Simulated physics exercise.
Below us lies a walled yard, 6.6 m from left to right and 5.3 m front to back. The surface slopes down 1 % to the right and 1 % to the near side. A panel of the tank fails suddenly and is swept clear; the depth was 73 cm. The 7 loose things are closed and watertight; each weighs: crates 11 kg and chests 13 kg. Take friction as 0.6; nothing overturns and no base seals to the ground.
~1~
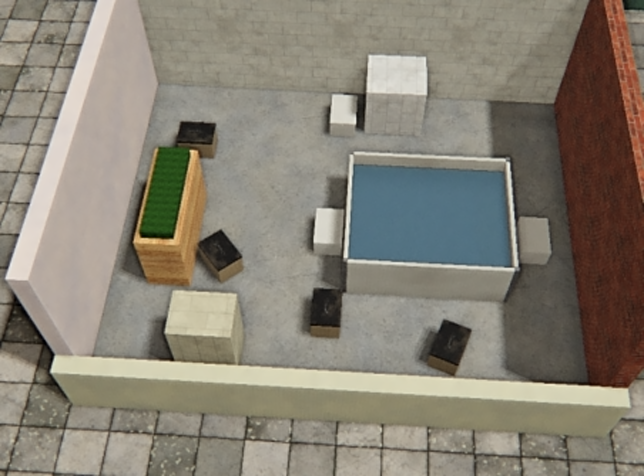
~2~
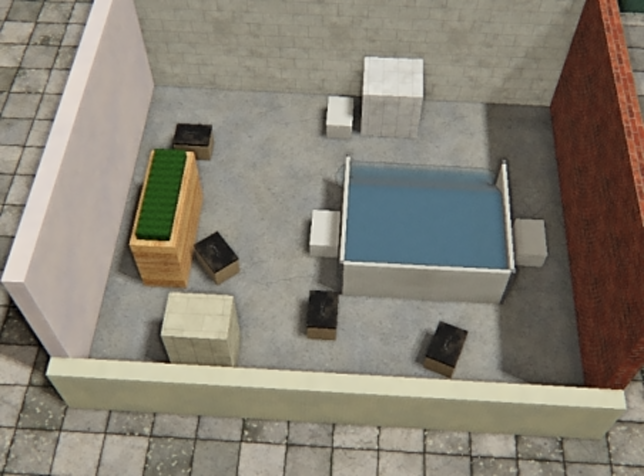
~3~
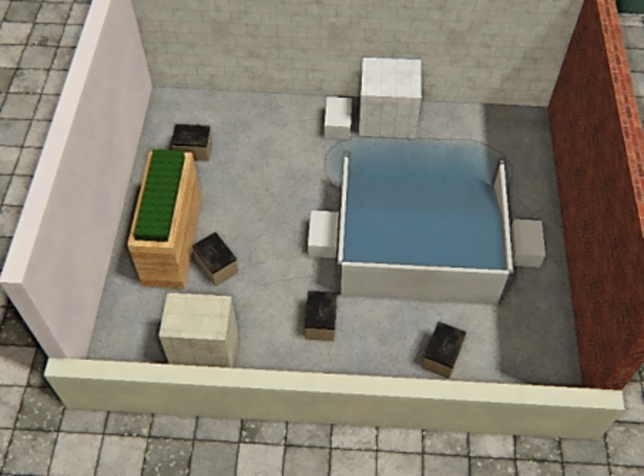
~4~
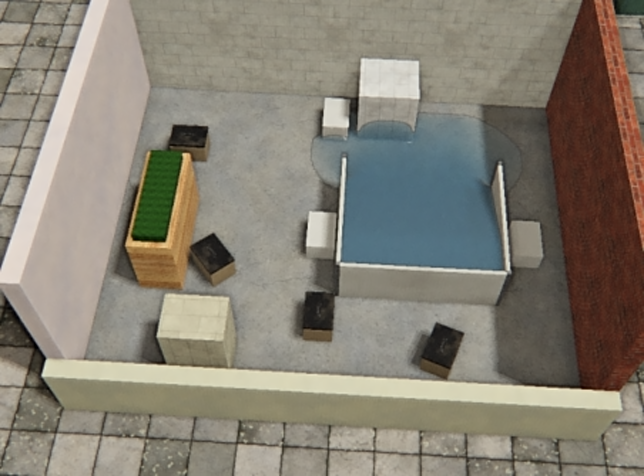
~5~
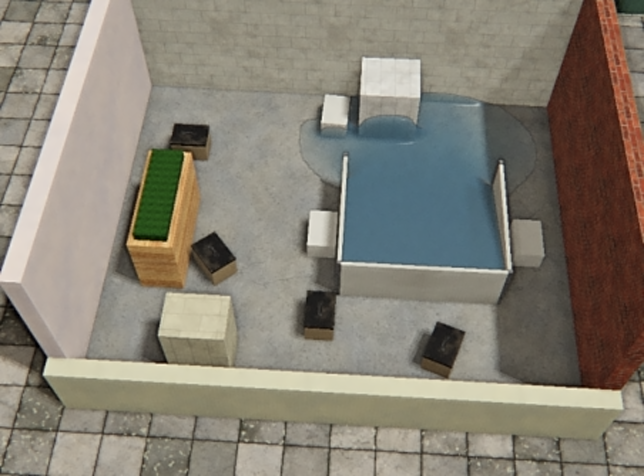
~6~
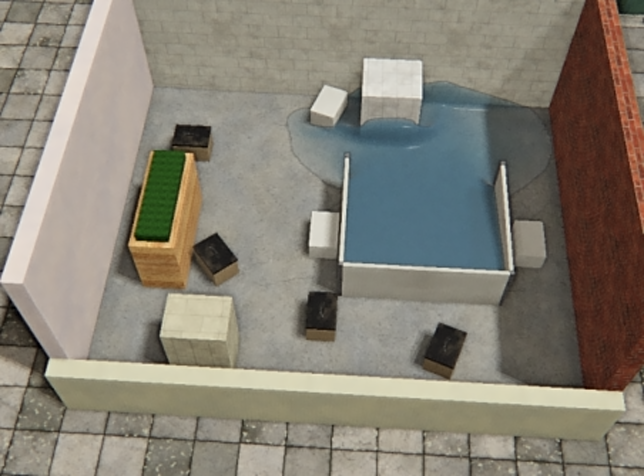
In a walled yard, the far side of a tank gave way and blue water spread across the ground around a big white block, nudging and turning the small white box beside it.
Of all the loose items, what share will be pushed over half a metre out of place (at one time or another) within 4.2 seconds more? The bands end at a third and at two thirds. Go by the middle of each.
It is one to two thirds.
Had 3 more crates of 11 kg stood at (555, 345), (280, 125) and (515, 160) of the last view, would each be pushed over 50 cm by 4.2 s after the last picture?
In turn: Over, over, more.
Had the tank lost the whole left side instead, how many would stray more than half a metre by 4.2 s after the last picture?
Then 5.
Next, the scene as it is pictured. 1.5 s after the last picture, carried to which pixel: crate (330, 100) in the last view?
Near (174, 97).
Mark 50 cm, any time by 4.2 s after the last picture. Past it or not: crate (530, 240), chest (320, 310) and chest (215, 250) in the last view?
In turn: Past it, short of it, short of it.
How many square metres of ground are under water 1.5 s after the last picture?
Roughly 16 m2.
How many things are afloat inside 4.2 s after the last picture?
3 of them.
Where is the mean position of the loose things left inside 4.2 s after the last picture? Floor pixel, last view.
Near (274, 258).
Then, 0.4 s after the last picture 1 of 7 are over 50 cm from their spots; 1 afloat.
Then, 1.5 s after the last picture 1 of 7 are over 50 cm from their spots; 1 afloat.
Then, 2.8 s after the last picture 3 of 7 are over 50 cm from their spots; 3 afloat.
Then, 4.2 s after the last picture 4 of 7 are over 50 cm from their spots, and 4 have been at some point; 3 afloat.
